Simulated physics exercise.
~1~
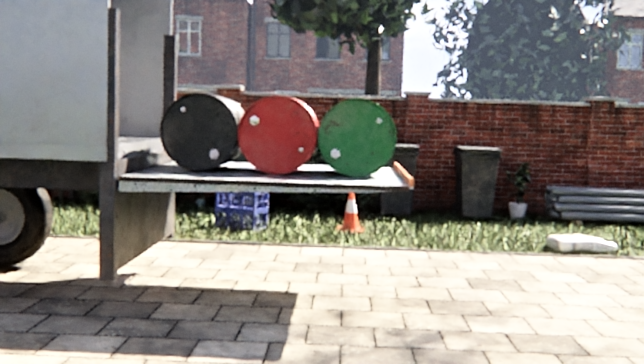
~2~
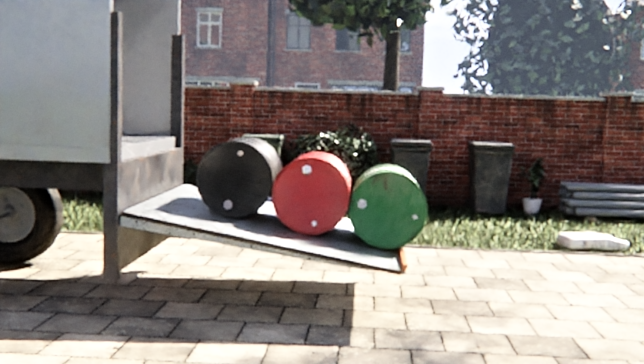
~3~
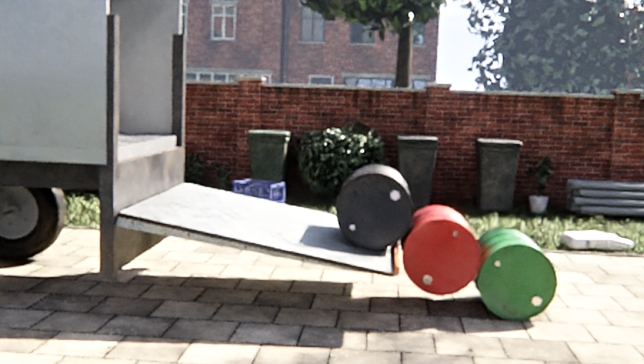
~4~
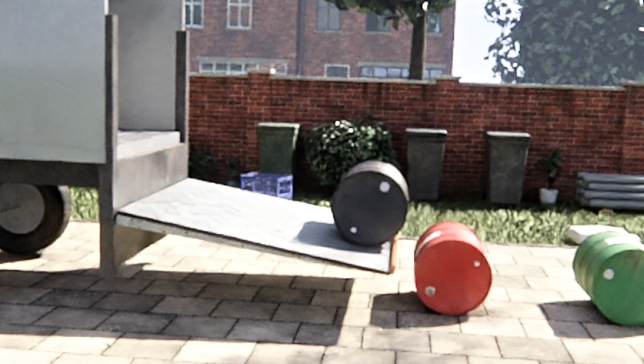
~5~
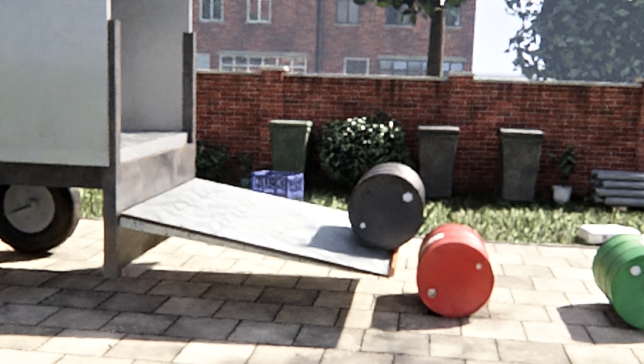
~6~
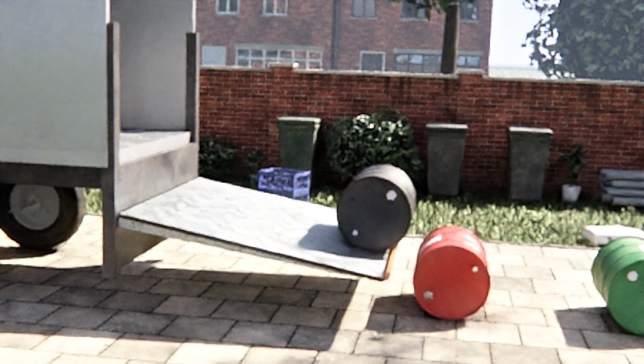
Paved yard by a brick wall, truck tail-lift tilting down, green and red drums rolling off, black drum staying at its edge.
